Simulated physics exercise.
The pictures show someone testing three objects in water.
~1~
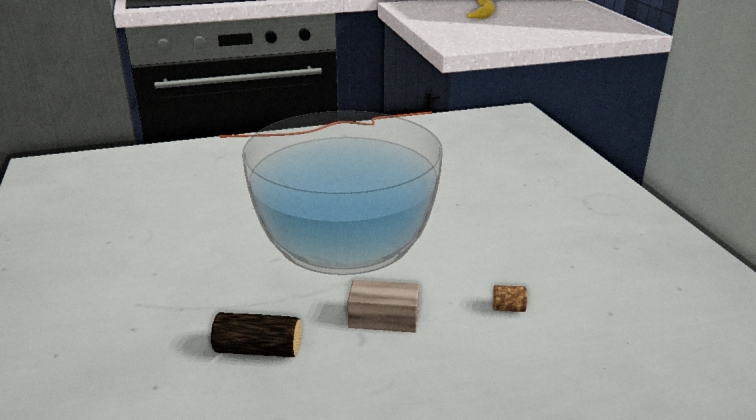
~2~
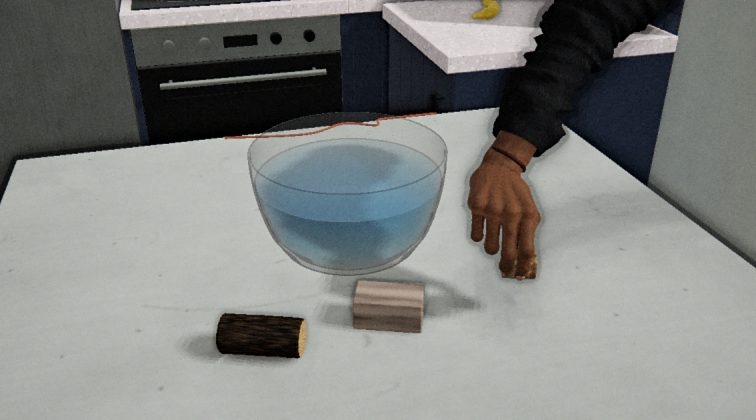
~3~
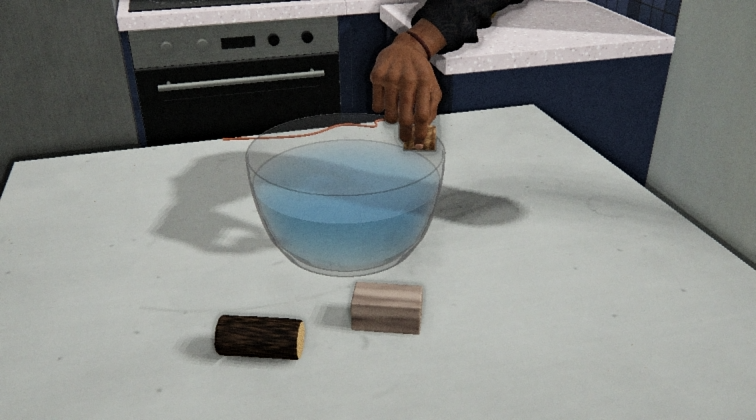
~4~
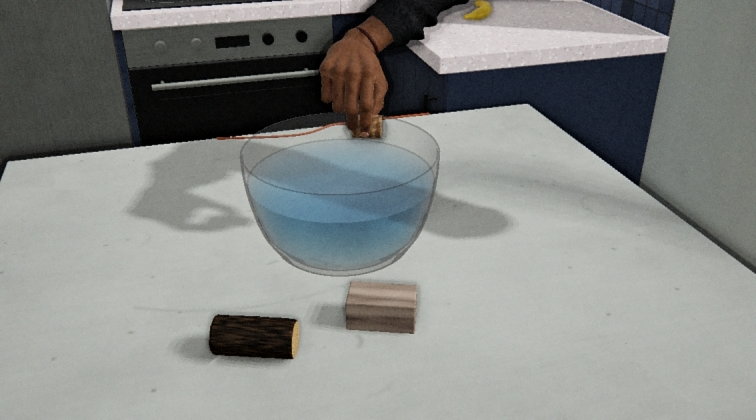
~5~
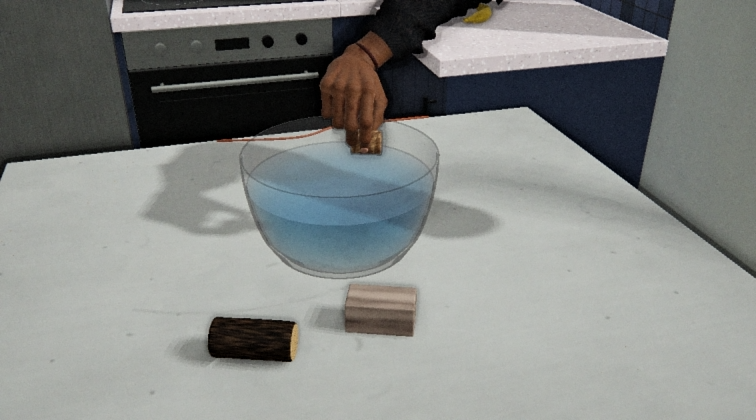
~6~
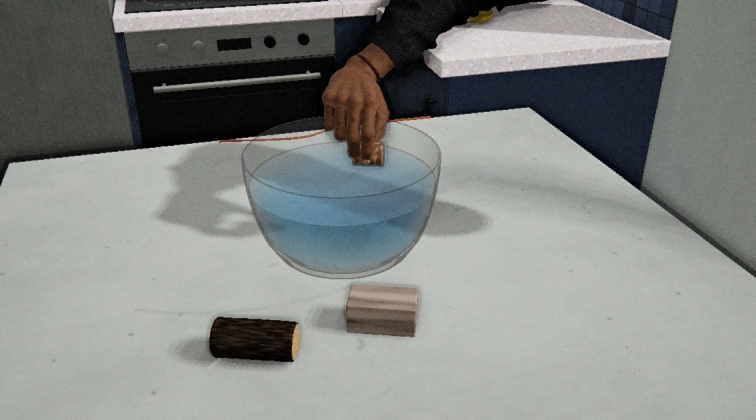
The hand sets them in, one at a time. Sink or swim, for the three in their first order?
Left floats; middle floats; right floats.
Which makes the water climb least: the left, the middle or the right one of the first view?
The right thing.
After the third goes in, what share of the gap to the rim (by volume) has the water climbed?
Some 8 per cent.
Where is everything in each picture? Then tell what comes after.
In the first picture, the row from the left; piece of branch (257, 334); wooden block (384, 305); cork (509, 299).
In the second picture, a hand picks up the cork; cork (518, 266); wooden block (389, 306).
In the third picture, it is carried over; cork (420, 138); piece of branch (260, 337).
In the fourth picture, it is above the clear tub; cork (367, 126); wooden block (382, 307).
In the fifth picture, it comes down; cork (367, 142); piece of branch (254, 339).
In the sixth picture, it is just over the surface; piece of branch (256, 339); wooden block (383, 310); cork (368, 154).
Soon after, the cork floats.
Later, the wooden block floats.
In the end, the piece of branch floats; afloat, piece of branch, wooden block and cork.
